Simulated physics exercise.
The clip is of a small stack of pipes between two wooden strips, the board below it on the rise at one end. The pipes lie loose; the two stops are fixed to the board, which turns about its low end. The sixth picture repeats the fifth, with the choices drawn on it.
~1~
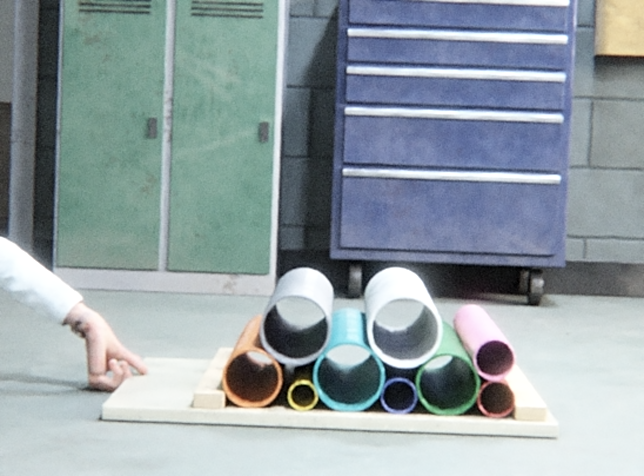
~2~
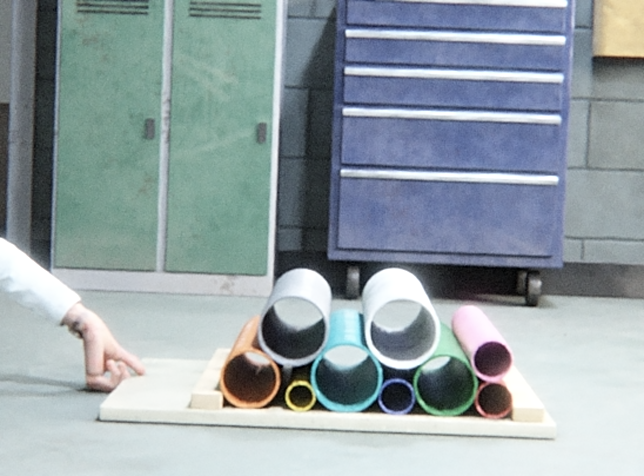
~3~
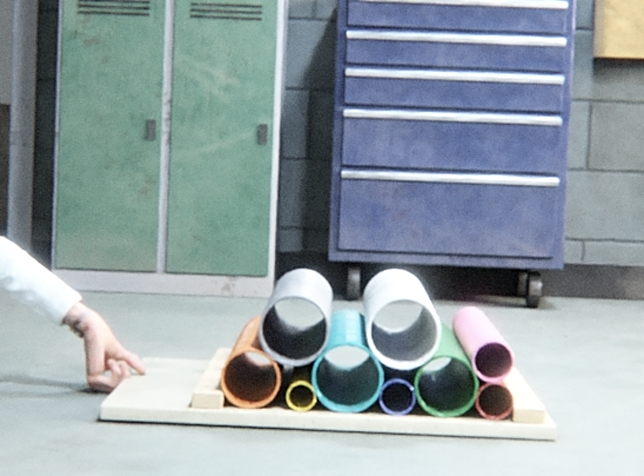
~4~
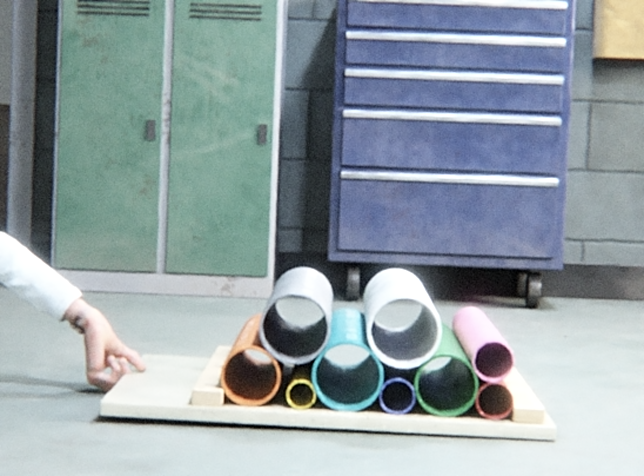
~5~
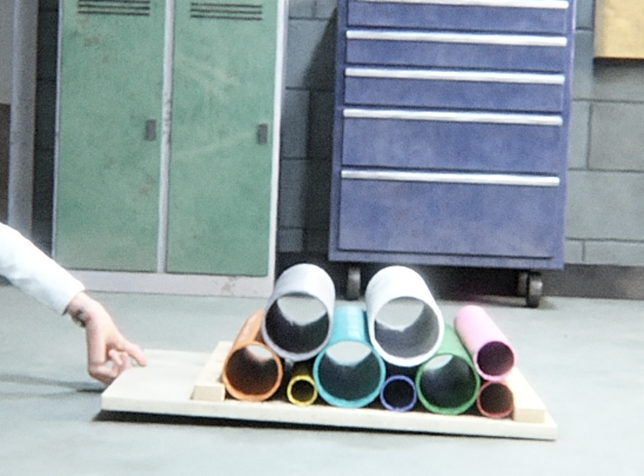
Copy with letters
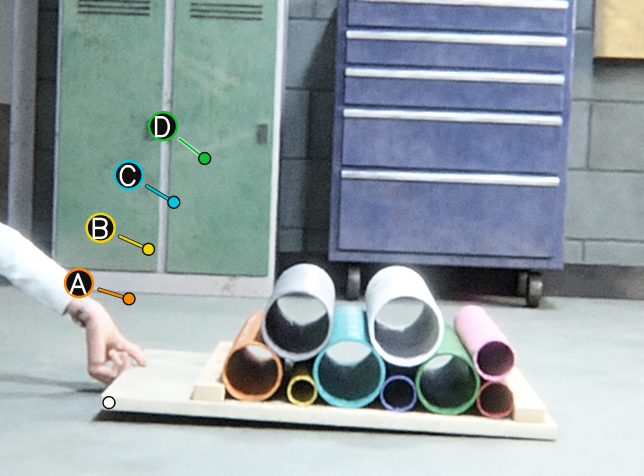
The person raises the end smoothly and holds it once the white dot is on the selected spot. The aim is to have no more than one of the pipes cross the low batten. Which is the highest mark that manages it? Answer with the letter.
Up to D.
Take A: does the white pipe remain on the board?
Yes.
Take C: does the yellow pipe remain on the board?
The yellow pipe: Yes.
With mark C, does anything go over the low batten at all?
Yes.
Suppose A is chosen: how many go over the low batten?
The count is one.
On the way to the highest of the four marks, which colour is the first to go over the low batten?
First is the pink one.
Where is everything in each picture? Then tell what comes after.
In the first picture, grey pipe (295, 329); pink pipe (494, 359); board (332, 386).
In the second picture, board (330, 387); orange pipe (249, 379).
In the third picture, board (330, 387); orange pipe (250, 379).
In the fourth picture, board (330, 386); orange pipe (250, 377); yellow pipe (301, 395).
In the fifth picture, board (331, 383); orange pipe (252, 372); yellow pipe (302, 391).
On the copy, A at (129, 299); B at (148, 250); C at (174, 202); D at (205, 158); the white dot at (109, 403).
On D. First, board at 20°.
Then, board at 36°.
Finally, board at 36°, one over the low batten (pink).
By contrast, A one over the low batten (pink); B one over the low batten (pink); C one over the low batten (pink).
